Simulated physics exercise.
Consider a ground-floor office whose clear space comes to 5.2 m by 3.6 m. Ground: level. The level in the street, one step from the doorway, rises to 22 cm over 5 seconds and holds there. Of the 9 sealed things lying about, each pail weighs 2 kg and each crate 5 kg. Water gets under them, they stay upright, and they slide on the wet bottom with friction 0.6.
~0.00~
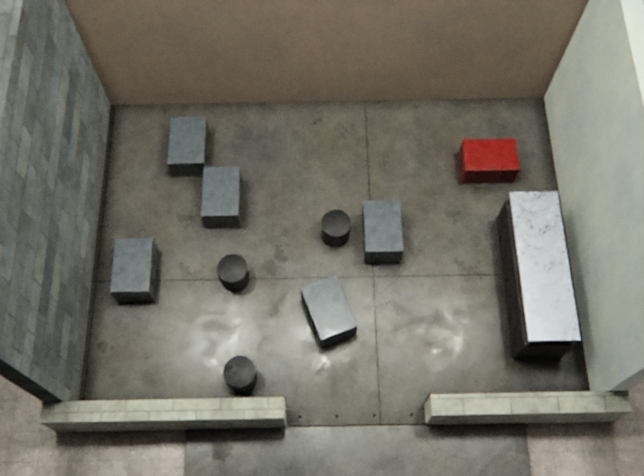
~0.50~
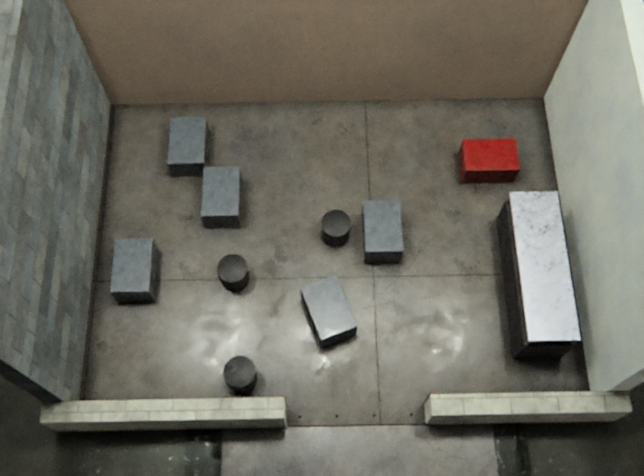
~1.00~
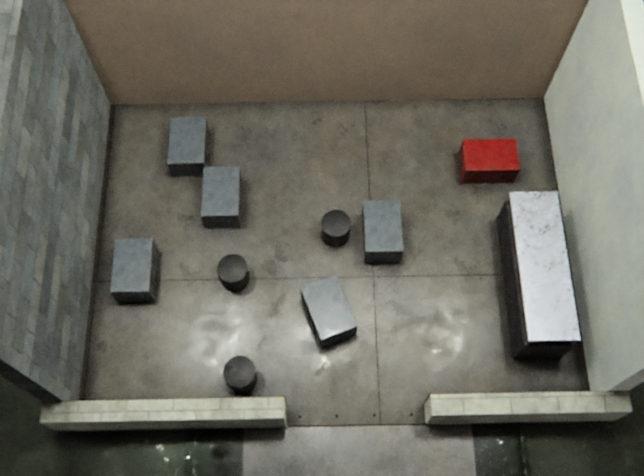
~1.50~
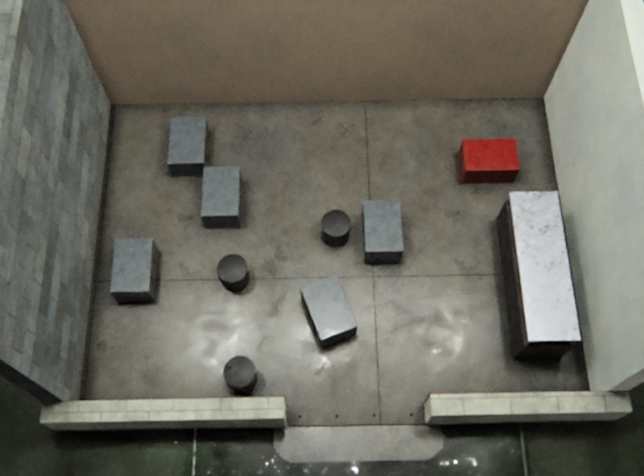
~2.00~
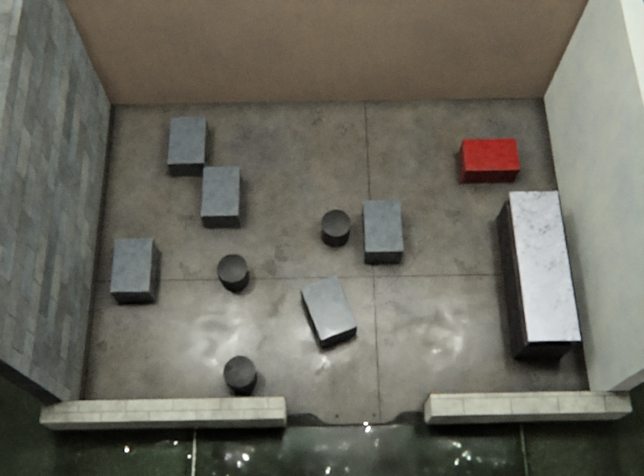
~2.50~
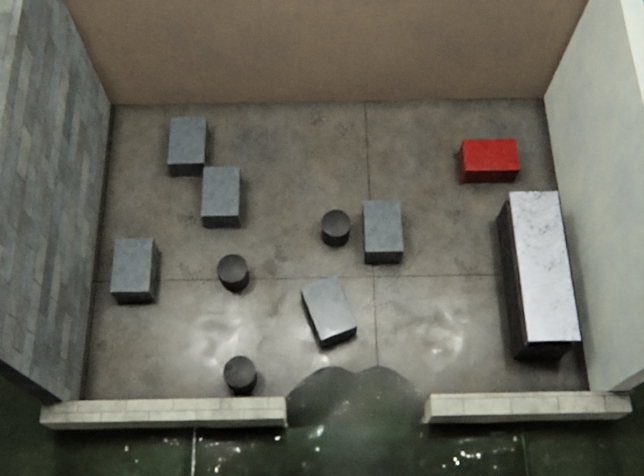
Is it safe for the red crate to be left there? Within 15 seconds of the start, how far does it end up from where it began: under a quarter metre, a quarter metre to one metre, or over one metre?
It is left a little way off.
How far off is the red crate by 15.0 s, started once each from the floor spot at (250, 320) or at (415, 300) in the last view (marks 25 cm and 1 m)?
I'd expect it to get swept far off the first time and to get swept far off the second time.
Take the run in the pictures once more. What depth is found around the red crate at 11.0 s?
The depth there is around 11 cm.
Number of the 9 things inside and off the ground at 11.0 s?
The count is 8.
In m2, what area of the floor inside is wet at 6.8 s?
Somewhere about 15 m2, give or take.
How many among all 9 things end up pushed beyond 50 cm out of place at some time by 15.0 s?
That comes to 9.
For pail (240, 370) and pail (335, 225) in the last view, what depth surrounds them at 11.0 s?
I'd put it at 1 cm and 12 cm respectively.
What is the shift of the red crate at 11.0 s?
Around 50 centimetres.
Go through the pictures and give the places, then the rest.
In the first picture, the red crate at (491, 154), on the bottom; 0.0 m2 under water; 0 of 9 have shifted.
In the second picture, the red crate at (491, 154), on the bottom; water covers 0.0 m2; 0 of 9 have shifted.
In the third picture, the red crate at (491, 154), on the bottom; water covers 0.0 m2; 0 of 9 have shifted.
In the fourth picture, the red crate at (491, 154), on the bottom; water covers 0.0 m2; 0 of 9 have shifted.
In the fifth picture, the red crate at (491, 154) rests on the ground; water covers 0.0 m2; 0 of 9 have shifted.
In the sixth picture, the red crate at (491, 154) rests on the ground; 0.4 m2 under water; 0 of 9 have shifted.
After 3.5 s the red crate is near (491, 154), 0.0 m from its start, aground; 0 afloat.
After 6.8 s the red crate is near (510, 103), 0.7 m from its start, afloat; 5 afloat.
After 11.0 s the red crate is near (514, 186), 0.5 m from its start, afloat; 8 afloat.
After 15.0 s the red crate is near (491, 179), 0.4 m from its start, afloat; 9 afloat.
